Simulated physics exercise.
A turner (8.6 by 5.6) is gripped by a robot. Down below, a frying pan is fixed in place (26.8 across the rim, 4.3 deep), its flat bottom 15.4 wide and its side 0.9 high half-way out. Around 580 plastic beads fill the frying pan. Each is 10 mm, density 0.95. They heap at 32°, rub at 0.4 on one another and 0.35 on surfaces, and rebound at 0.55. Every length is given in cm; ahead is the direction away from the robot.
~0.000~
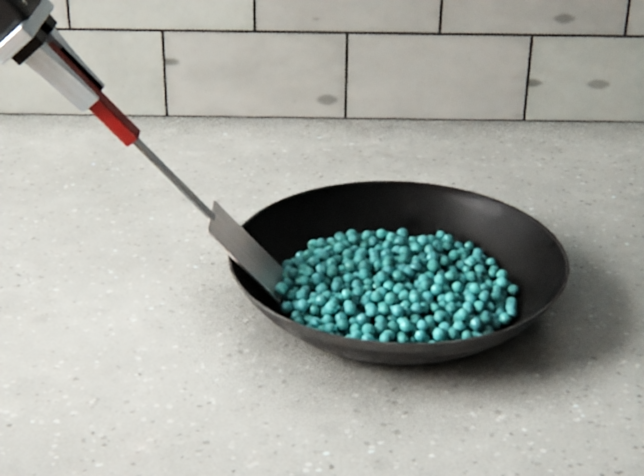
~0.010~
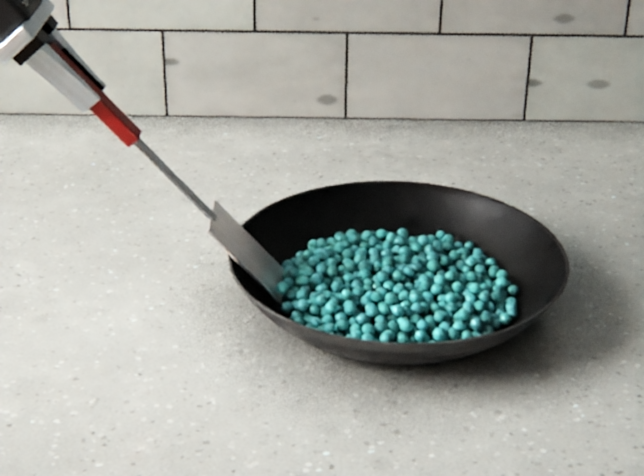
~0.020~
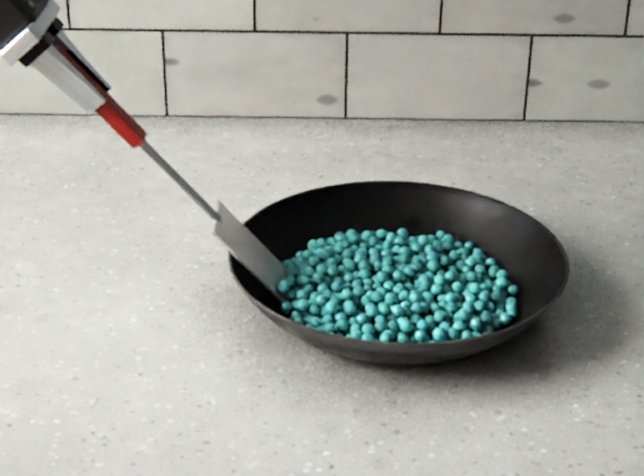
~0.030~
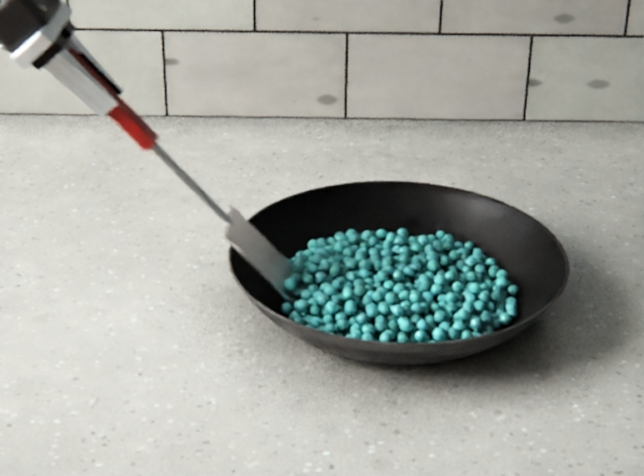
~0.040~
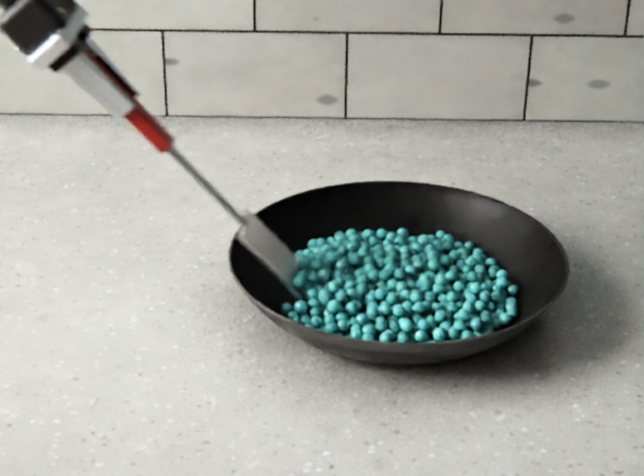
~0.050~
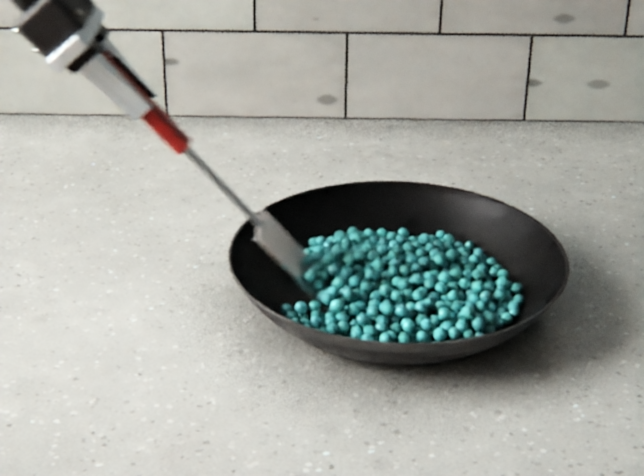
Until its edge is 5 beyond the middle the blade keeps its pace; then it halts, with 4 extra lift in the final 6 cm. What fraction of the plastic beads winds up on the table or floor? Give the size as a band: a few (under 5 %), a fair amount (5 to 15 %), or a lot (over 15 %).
A fair amount, between 5 and 15 %.
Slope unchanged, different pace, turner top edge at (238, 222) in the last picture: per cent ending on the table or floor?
Expect about 0 per cent there.
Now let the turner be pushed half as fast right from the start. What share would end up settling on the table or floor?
Some 0 in a hundred.
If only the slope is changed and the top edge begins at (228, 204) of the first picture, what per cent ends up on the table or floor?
Some 5 per cent.
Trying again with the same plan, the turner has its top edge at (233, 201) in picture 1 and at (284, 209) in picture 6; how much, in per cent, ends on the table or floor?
Roughly 5 percent ends up there.
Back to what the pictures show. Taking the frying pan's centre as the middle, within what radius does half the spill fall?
About 78 cm out from the centre.
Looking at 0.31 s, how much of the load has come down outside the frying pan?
My estimate is roughly 6 %.
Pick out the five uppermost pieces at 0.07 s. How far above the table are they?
Roughly 5 cm.
After 0.07 s, sloping 49°, highest piece 6 above the table; 576 in the frying pan.
After 0.10 s, sloping 49°, highest piece 7 above the table; 576 in the frying pan.
After 0.31 s, sloping 49°, highest piece 6 above the table; 529 in the frying pan, 40 on the table or floor, 7 on the blade or in flight.
After 1.36 s, sloping 49°, highest piece 3 above the table; 529 in the frying pan, 47 on the table or floor.
In the end, 529 in the frying pan, 47 on the table or floor. That is 8 % on the table or floor.
